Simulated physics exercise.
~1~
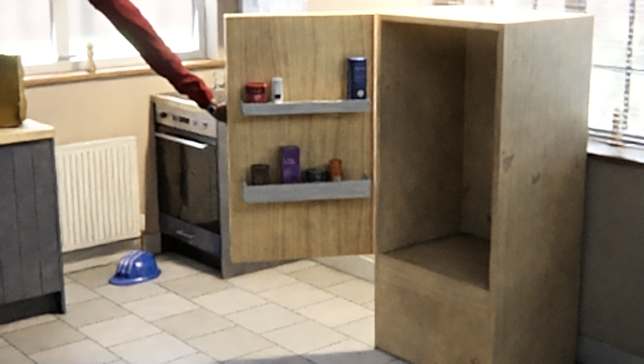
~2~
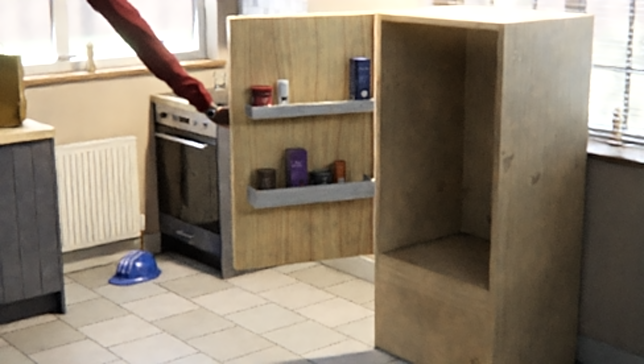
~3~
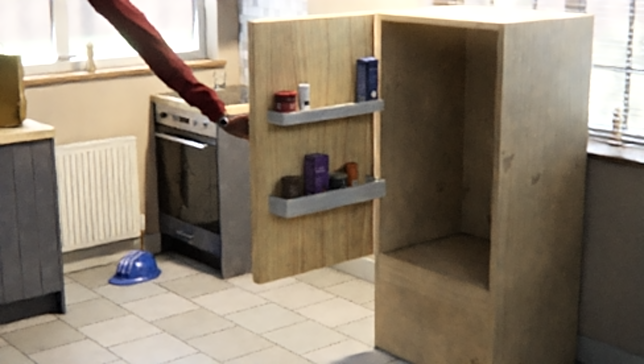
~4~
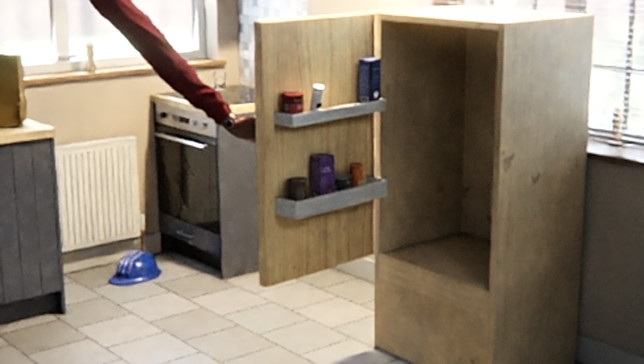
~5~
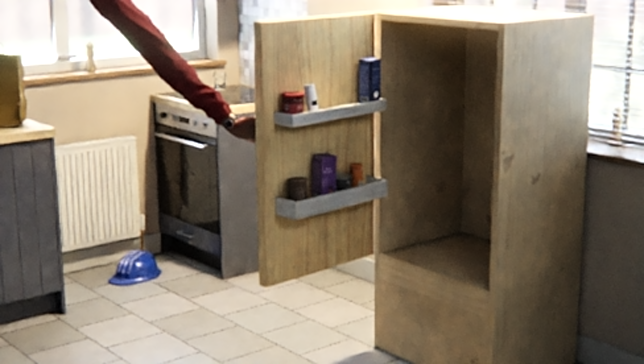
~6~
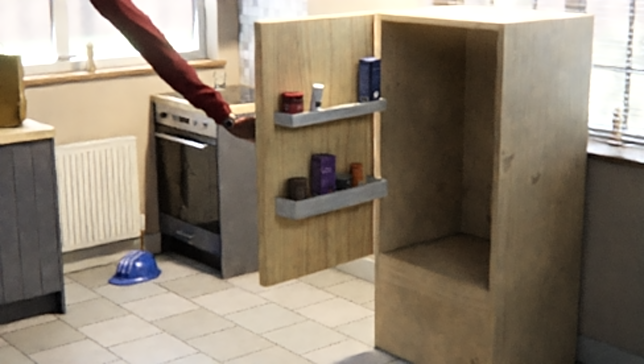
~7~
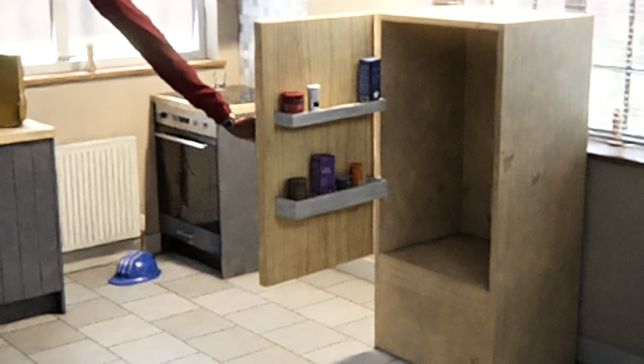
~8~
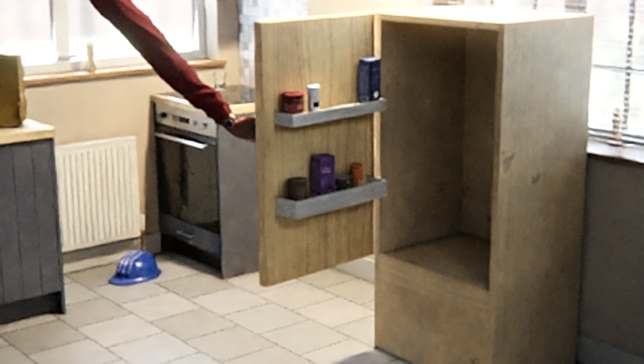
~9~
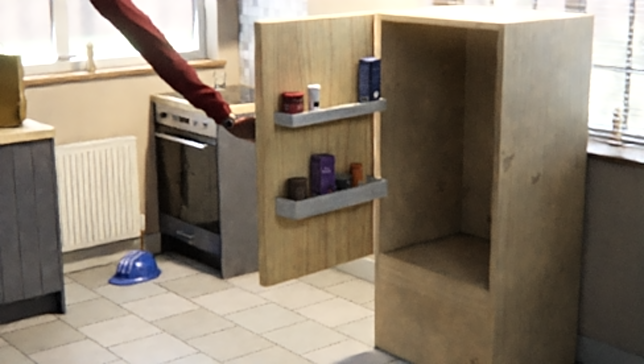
In this clip, a red-sleeved arm holds the edge of a wooden pantry door as it swings toward the viewer and stops abruptly beside the empty cabinet. A small white shaker wobbles on the upper rack, then settles upright, with all the tins and cartons still behind the rails.
